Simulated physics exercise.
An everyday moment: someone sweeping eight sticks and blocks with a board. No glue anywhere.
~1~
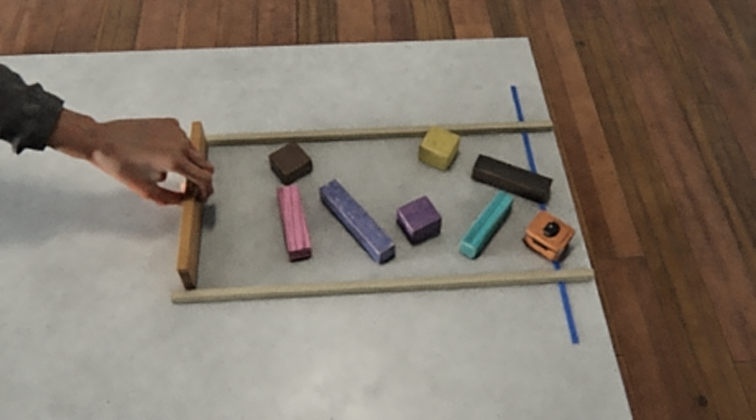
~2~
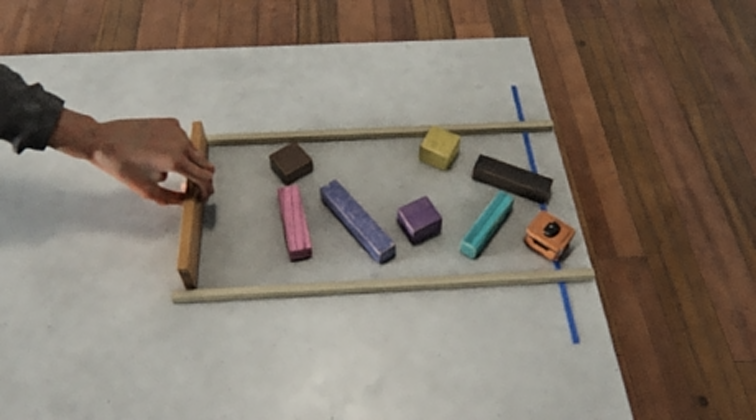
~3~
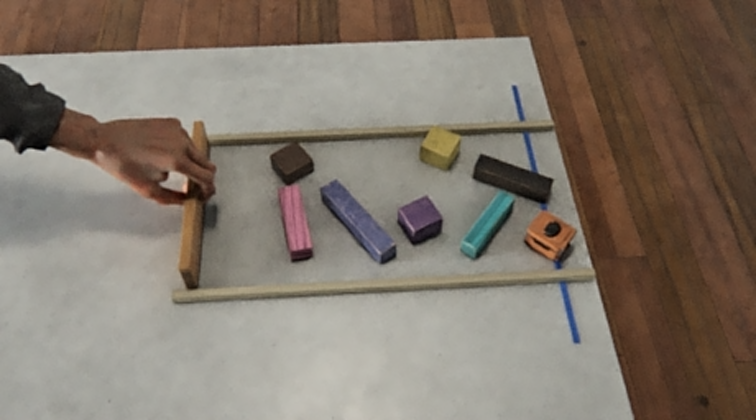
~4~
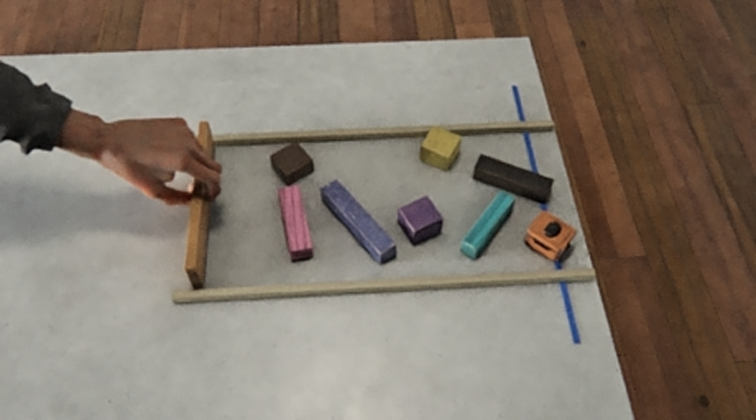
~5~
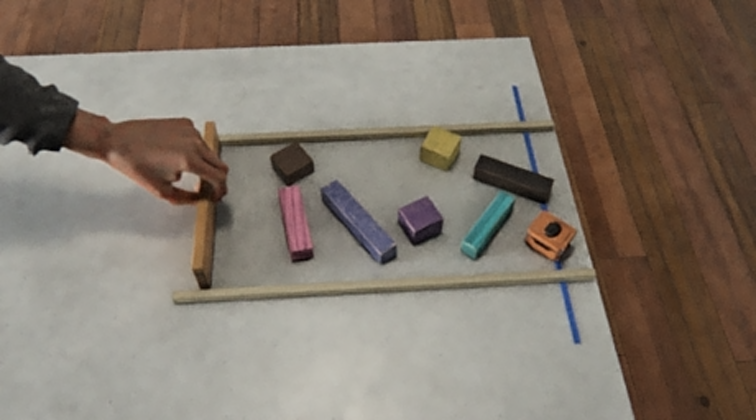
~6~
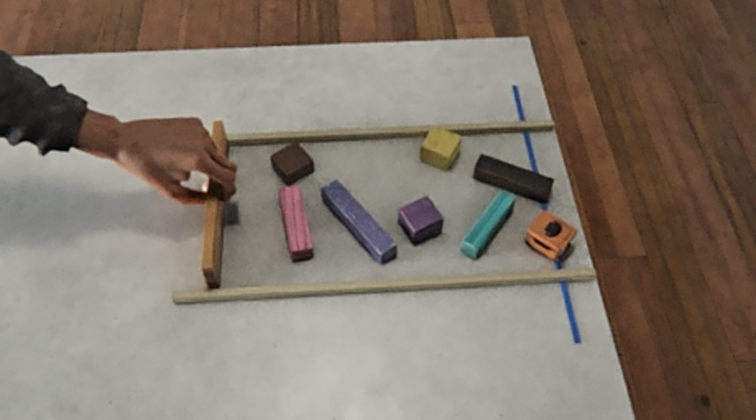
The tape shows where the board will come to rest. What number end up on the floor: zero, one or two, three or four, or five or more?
Outcome: The number that fall off is five or more.
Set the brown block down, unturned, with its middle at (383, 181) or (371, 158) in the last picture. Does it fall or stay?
In that order, it comes down; stays on.
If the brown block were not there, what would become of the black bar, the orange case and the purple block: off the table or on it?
The black bar falls, the orange case is lost, the purple block falls.
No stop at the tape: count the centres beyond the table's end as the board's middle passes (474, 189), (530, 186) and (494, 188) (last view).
Place by place, 0, 5 and 1.
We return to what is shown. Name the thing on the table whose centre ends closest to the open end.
That is the blue bar.
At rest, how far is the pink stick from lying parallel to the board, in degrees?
Near 0 degrees.
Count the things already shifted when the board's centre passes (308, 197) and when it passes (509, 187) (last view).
At the one place 3, at the other 8.
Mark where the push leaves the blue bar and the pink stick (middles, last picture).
About (578, 206), and the other about (558, 209).
A little later, none off yet; orange case at rest near (550, 236); black bar at rest near (513, 178); turquoise stick at rest near (488, 224).
Next, none off yet; orange case at rest near (550, 236); black bar at rest near (513, 178); turquoise stick shifted a little near (501, 228).
Later still, none off yet; orange case shifted about its own width near (598, 250); black bar shifted a little near (556, 178); turquoise stick shifted about its own width near (570, 239).
When it is over, the number that fall off is five or more; down, purple block, yellow block, turquoise stick, black bar and orange case.
